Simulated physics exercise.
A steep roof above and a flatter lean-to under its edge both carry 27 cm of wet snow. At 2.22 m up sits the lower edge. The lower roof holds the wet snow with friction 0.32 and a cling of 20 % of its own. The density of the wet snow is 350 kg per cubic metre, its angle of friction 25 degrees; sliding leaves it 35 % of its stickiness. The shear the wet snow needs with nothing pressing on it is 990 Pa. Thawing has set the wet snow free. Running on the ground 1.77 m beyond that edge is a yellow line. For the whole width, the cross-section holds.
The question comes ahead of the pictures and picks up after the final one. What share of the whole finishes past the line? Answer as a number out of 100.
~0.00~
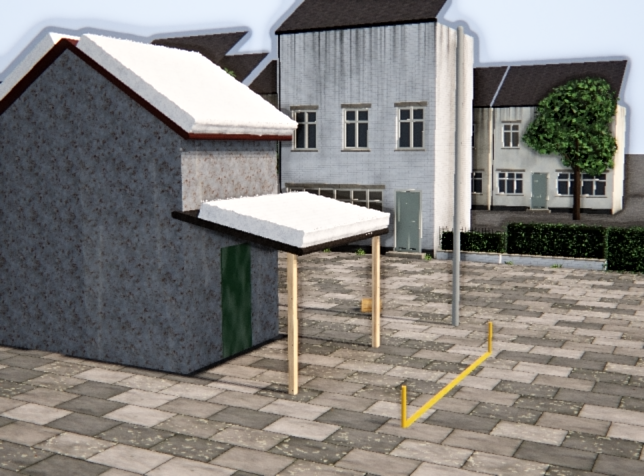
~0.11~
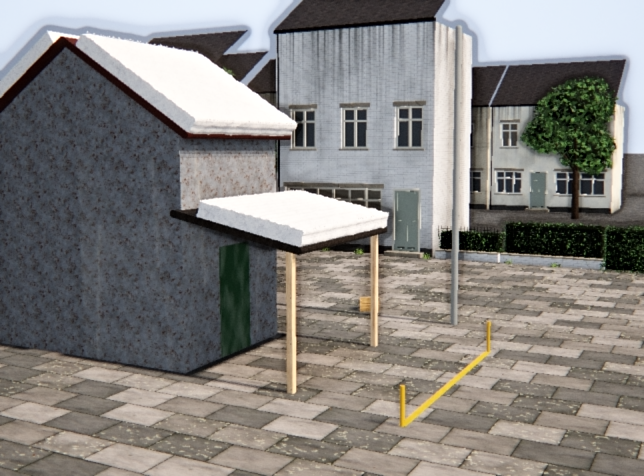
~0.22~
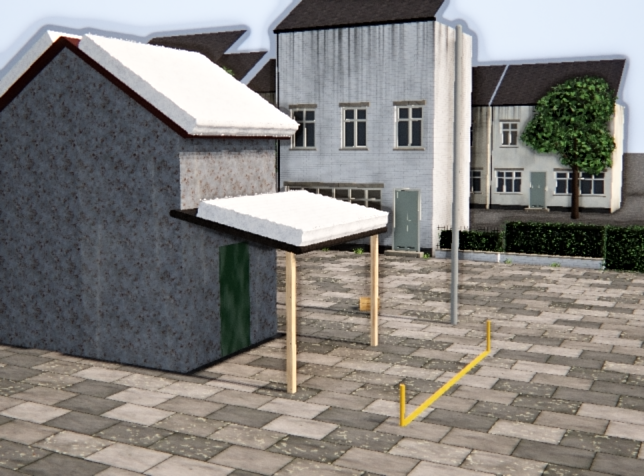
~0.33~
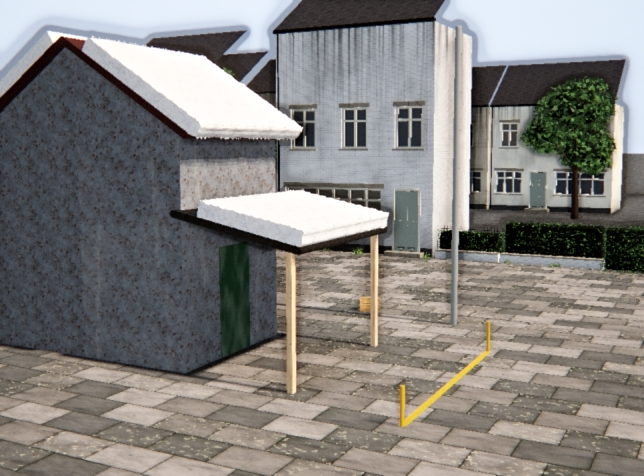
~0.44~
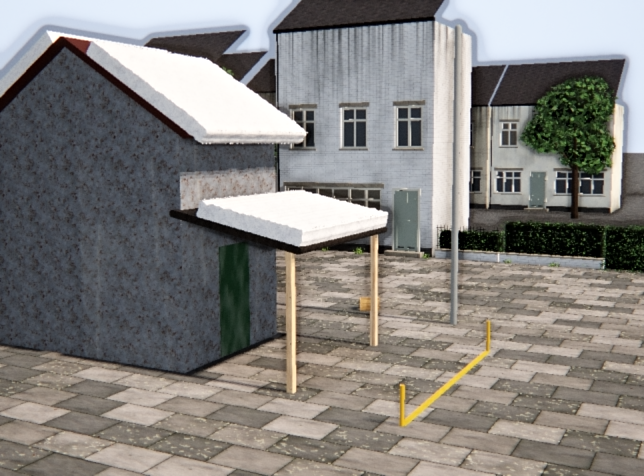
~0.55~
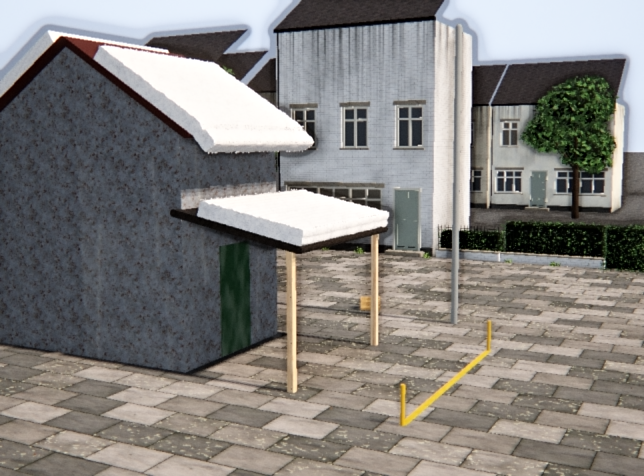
I would say 21 per cent of the whole.
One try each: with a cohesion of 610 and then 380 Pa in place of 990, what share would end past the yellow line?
Result: 35 % for the first case, 40 % for the second.
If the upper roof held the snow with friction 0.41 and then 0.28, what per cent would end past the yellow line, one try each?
I'd say 0 %, followed by 12 %.
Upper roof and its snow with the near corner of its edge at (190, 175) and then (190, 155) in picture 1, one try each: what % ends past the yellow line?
Try 1: Near 1 %; try 2: Near 8 %.
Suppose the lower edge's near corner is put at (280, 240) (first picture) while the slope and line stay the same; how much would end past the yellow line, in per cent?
Estimate: Approx. 25 %.
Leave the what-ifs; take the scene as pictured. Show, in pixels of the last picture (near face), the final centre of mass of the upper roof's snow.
Look near (353, 333) in the final picture.
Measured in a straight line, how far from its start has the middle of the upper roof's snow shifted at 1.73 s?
It is around 3.6 m from where it started.
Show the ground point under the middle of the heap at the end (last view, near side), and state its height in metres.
(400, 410), 0.4 m.
After 1.09 s, none is below the lower edge and 0 % is past the line.
After 1.73 s, 2 % is below the lower edge and 0 % is past the line.
After 2.36 s, 56 % is below the lower edge and 13 % is past the line.
After 3.00 s, 58 % is below the lower edge and 21 % is past the line.
After 3.70 s, 58 % is below the lower edge and 21 % is past the line.
